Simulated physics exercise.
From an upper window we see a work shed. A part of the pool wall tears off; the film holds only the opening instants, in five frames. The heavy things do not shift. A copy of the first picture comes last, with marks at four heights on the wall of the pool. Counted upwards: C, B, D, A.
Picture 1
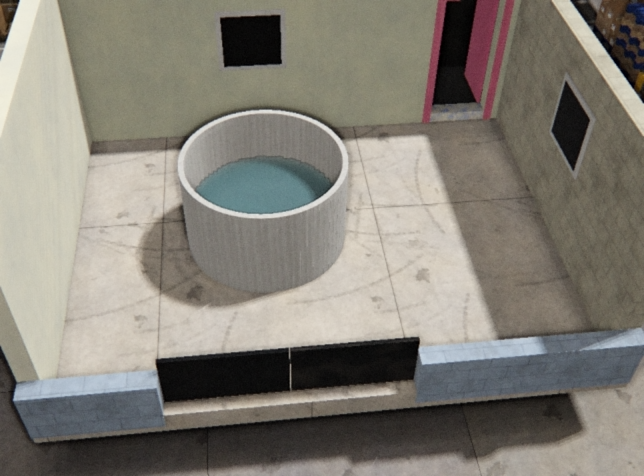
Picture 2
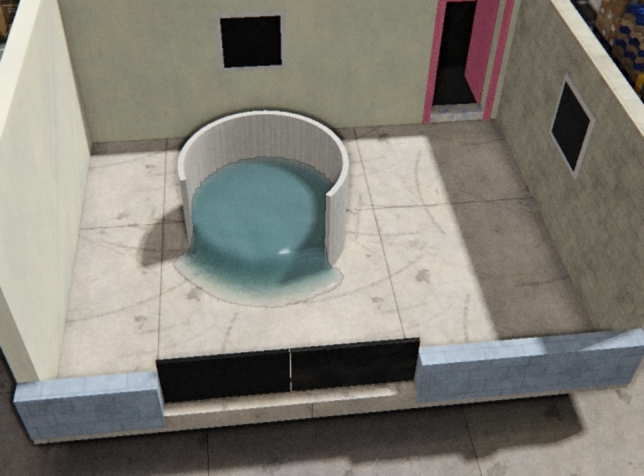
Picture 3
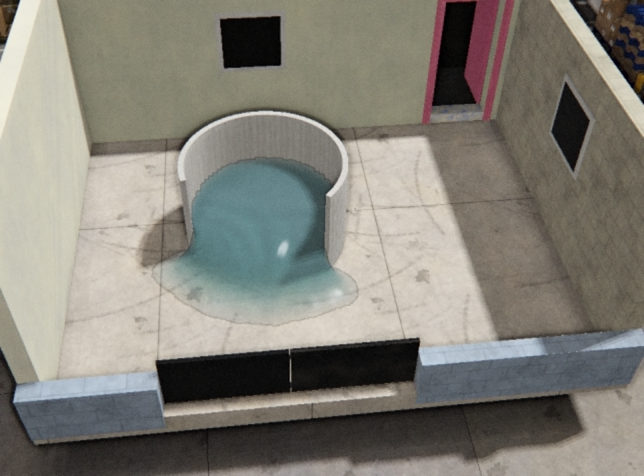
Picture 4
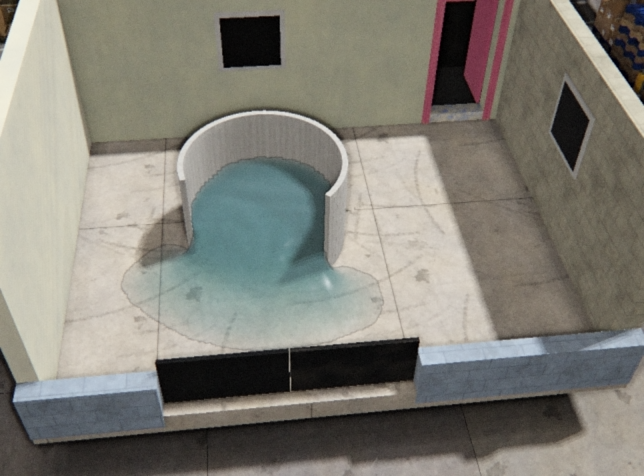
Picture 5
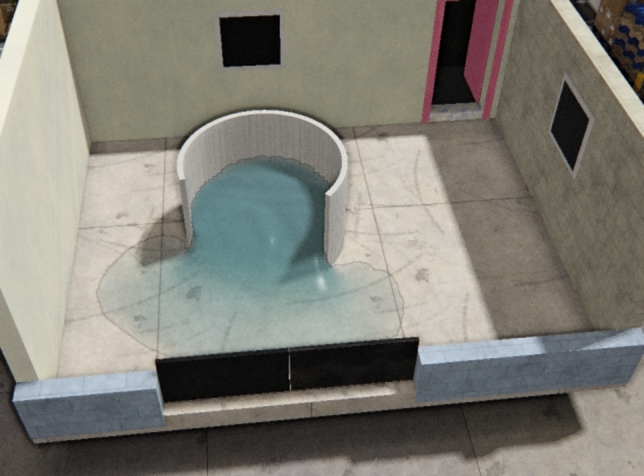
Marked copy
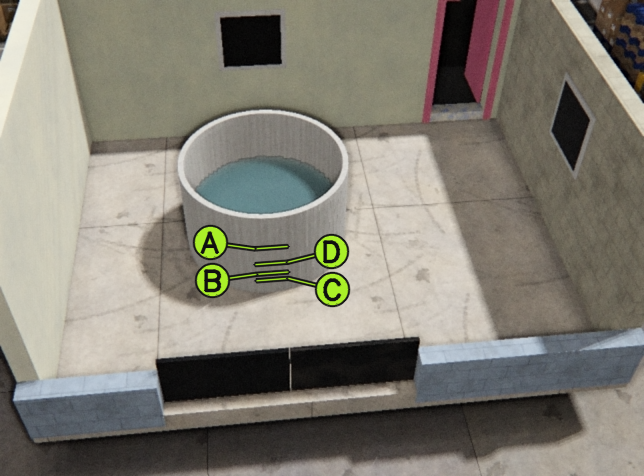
A round, pale grey pool of teal water stands left of centre in a work shed seen from a high window, its floor light concrete. Greenish walls with dark square openings, a pink doorway at the back right, and a shut black gate between low blue walls surround it. The pool's front side disappears and water spreads forward and sideways in a thinning sheet, while the view stays still.
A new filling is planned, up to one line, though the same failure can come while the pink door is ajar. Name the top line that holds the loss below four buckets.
I would pick line A.
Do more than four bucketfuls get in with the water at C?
No, that is safe.
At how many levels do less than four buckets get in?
All of them.
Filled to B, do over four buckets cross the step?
No, that is safe.
On the marked copy, A at (271, 247); B at (272, 273); C at (272, 279); D at (271, 263); from the bottom up C, B, D, A.
Choosing A, a splash gets over, under a bucket.
Choosing B, nothing gets over.
Choosing C, nothing gets over.
Choosing D, nothing gets over.
